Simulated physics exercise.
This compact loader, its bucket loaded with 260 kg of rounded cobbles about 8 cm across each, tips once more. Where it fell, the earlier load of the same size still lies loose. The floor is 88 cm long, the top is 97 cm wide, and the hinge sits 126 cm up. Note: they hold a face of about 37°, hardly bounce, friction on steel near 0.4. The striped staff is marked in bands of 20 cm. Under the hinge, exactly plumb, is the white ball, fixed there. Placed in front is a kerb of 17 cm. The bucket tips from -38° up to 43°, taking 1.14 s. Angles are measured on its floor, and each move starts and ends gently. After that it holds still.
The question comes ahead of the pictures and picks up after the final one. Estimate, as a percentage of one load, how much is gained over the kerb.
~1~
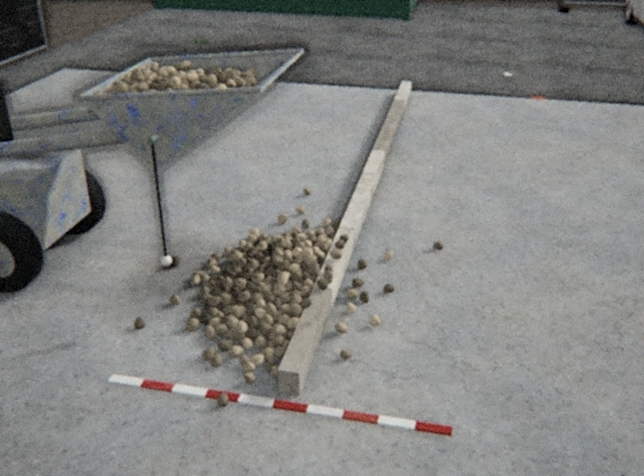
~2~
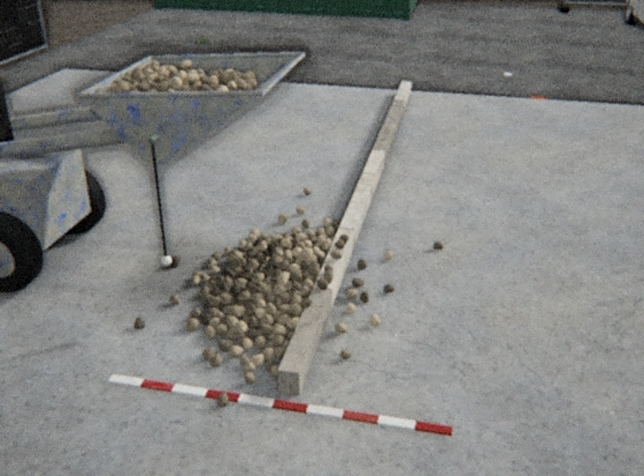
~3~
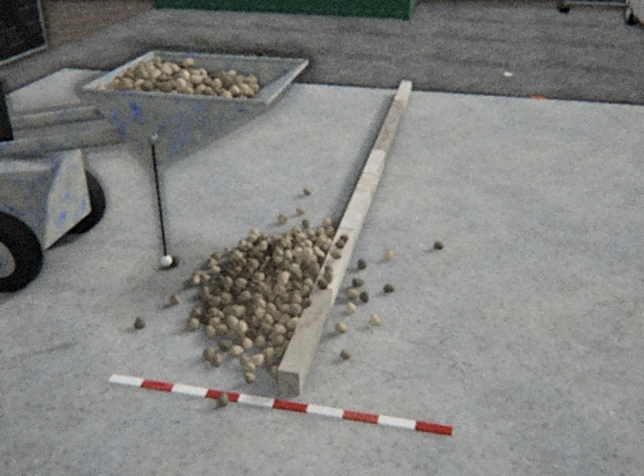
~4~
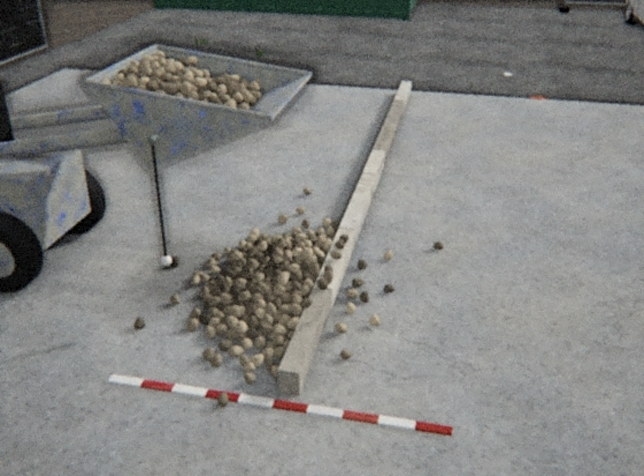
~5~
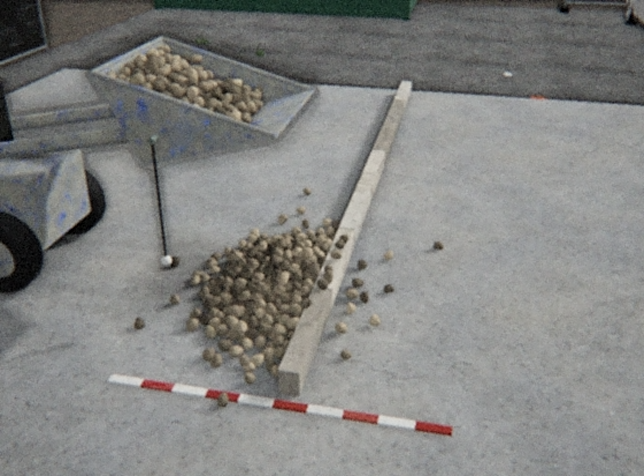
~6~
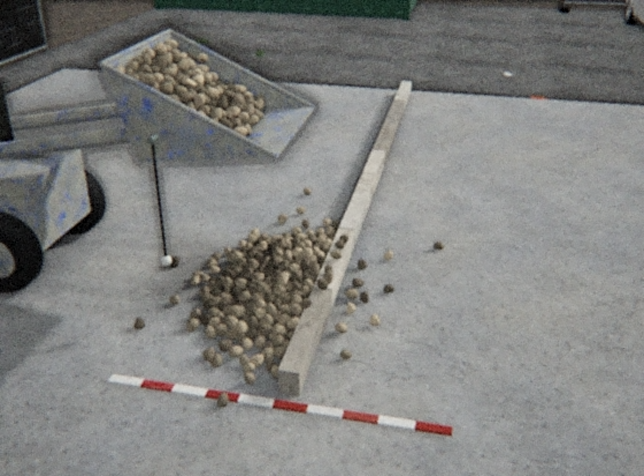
Some 42 per cent is added.
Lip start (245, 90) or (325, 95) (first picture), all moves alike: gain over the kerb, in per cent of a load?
Roughly 25 and 95 percent, in that order.
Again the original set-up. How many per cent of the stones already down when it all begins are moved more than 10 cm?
Roughly 5 percent.
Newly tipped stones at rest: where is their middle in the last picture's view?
Roughly at pixel (318, 283).
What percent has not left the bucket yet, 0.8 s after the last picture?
Near 55 per cent of the load is held.
Then, 0.4 s after the last picture the floor is at 31°; in per cent of one load, 99 in the bucket, 98 on this side of the kerb, 3 over the kerb; the foremost stones are at (378, 292).
Then, 0.8 s after the last picture the floor is at 43°; in per cent of one load, 53 in the bucket, 144 on this side of the kerb, 3 over the kerb; the foremost stones are at (378, 292).
Then, 1.1 s after the last picture the floor is at 43°; in per cent of one load, 4 in the bucket, 173 on this side of the kerb, 23 over the kerb; the foremost stones are at (416, 296).
Then, 3.6 s after the last picture the floor is at 43°; in per cent of one load, 0 in the bucket, 155 on this side of the kerb, 45 over the kerb; the foremost stones are at (606, 341). Net gain over the kerb, 42.
